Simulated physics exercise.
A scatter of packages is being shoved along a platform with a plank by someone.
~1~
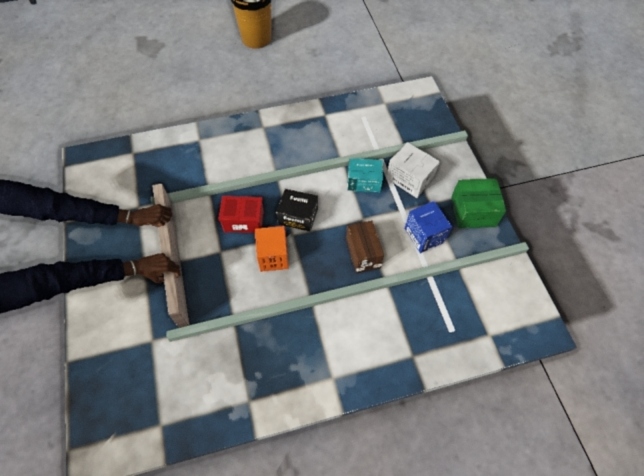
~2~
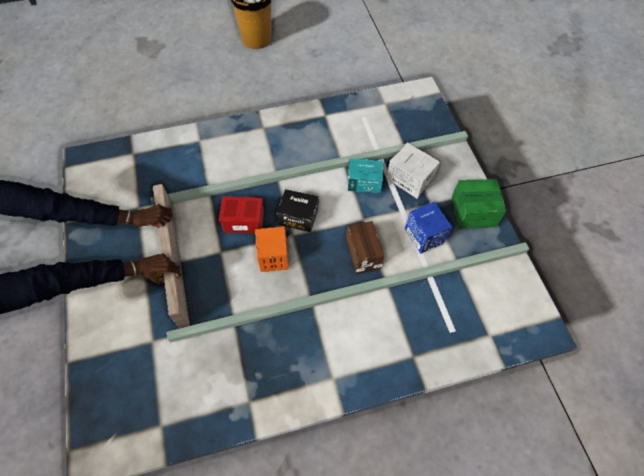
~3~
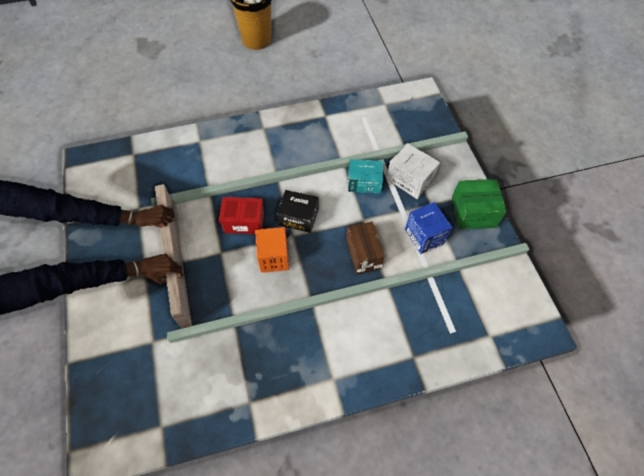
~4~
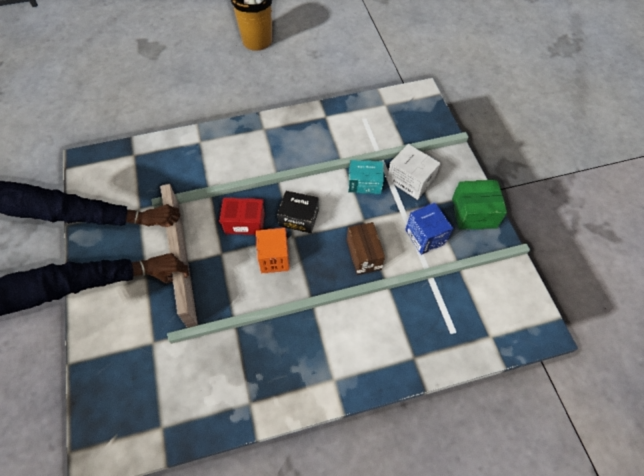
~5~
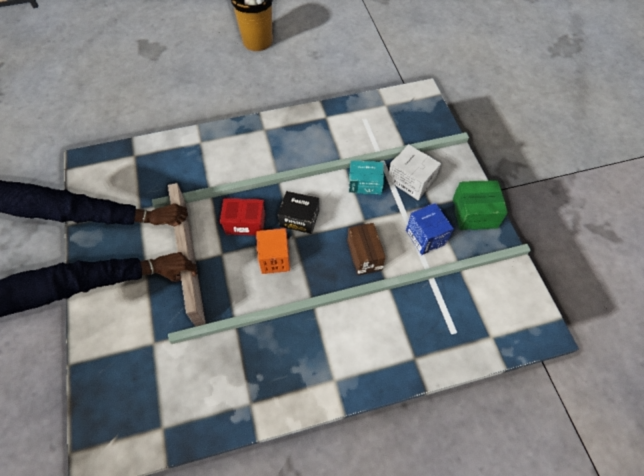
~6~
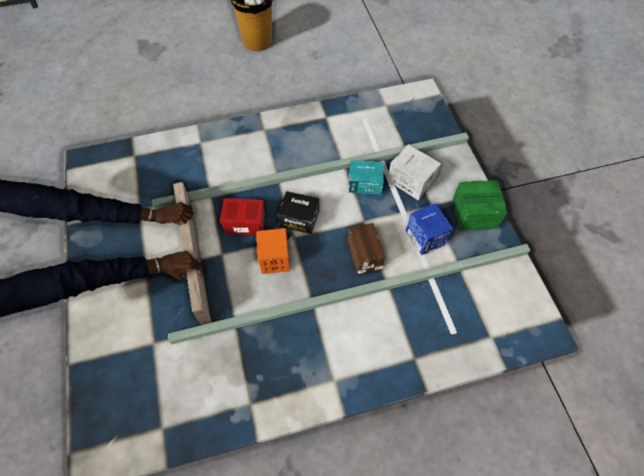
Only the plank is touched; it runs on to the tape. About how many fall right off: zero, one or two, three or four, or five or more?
In the end, the drop-off count sits at nought.
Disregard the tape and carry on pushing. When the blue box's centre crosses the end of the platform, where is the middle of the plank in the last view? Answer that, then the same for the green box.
(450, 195) and (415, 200), more or less.
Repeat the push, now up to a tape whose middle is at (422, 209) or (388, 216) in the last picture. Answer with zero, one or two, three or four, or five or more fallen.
Going by the order asked, it's 1 or 2 and then no fall at all.
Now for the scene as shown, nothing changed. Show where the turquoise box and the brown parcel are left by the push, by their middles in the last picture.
The turquoise box comes to rest at (404, 162), and the brown parcel comes to rest at (445, 245).
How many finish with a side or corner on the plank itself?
The count is 4.
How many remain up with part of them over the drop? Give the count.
So the number is 1.
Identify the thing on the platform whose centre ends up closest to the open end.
It's the green box.
Early on, none off yet; green box at rest near (479, 205); white box at rest near (413, 172); blue box at rest near (428, 230).
A while later, none off yet; green box at rest near (479, 205); white box travelled a little near (417, 171); blue box travelled a little near (438, 230).
Finally, the number that fall off is zero.
